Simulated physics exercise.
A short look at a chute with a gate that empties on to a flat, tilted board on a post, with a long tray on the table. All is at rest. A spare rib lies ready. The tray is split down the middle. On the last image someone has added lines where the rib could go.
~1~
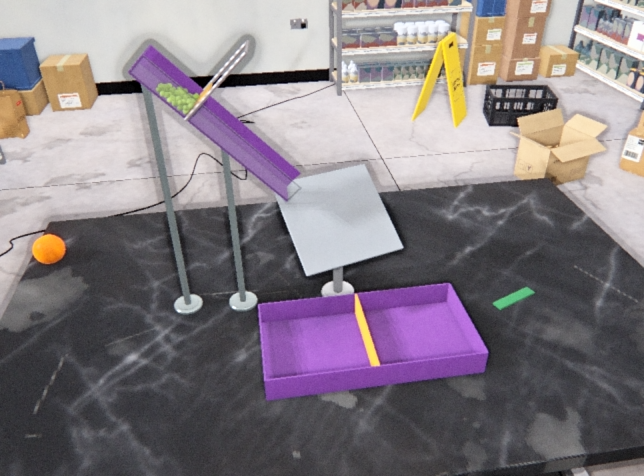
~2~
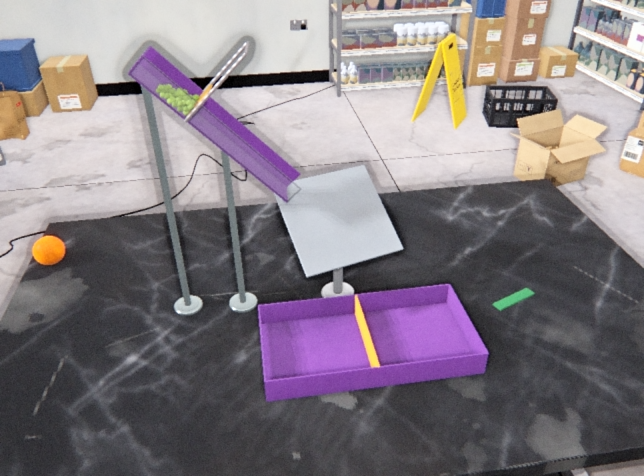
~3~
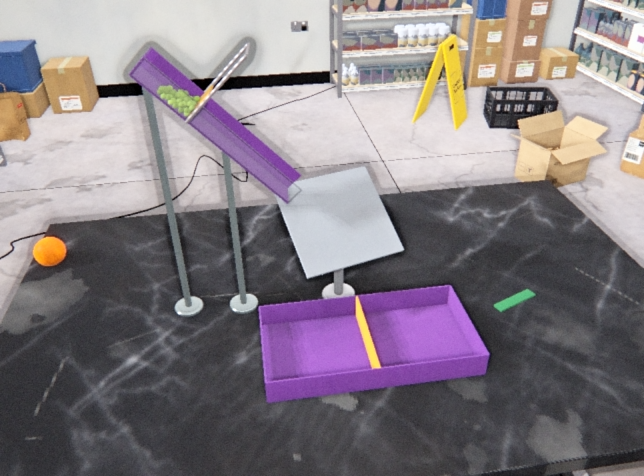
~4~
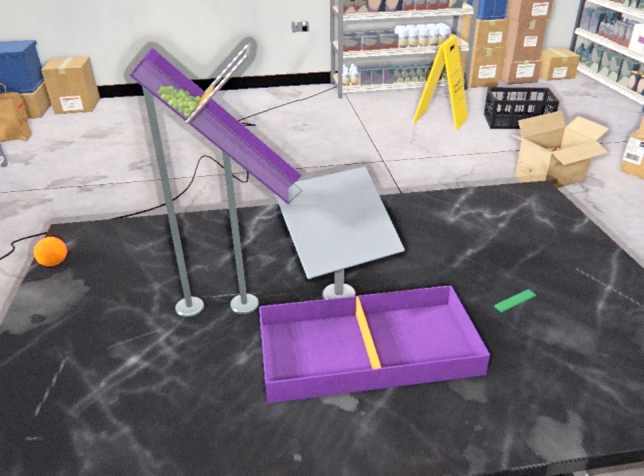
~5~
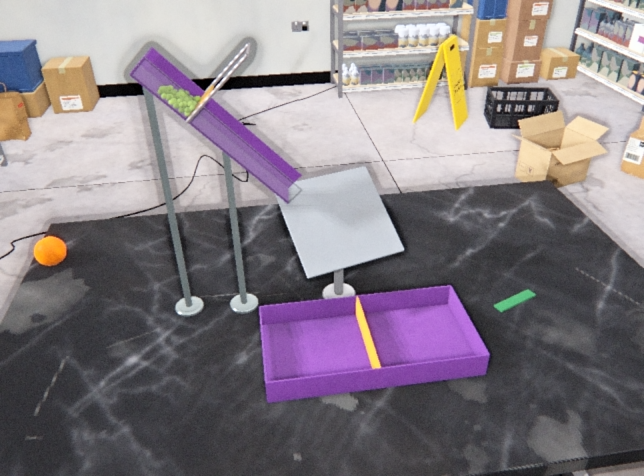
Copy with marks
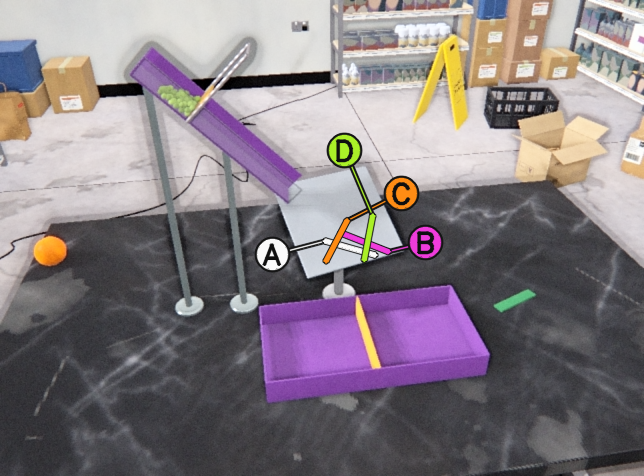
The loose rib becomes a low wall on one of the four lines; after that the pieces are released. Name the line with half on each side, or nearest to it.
The answer is line D.
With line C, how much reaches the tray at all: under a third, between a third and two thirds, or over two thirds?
It is over two thirds.
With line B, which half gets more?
More lands on the right.
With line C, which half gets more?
More lands on the left.
On the marked copy, line A from (325, 241) to (374, 255); line B from (340, 232) to (388, 251); line C from (347, 220) to (326, 260); line D from (372, 215) to (364, 259).
With A, of what is caught, a small share in the left half, all but a few in the right.
With B, of what is caught, a small share in the left half, the bulk in the right.
With C, of what is caught, the bulk in the left half, close to a quarter in the right.
With D, of what is caught, close to two thirds in the left half, close to a third in the right.
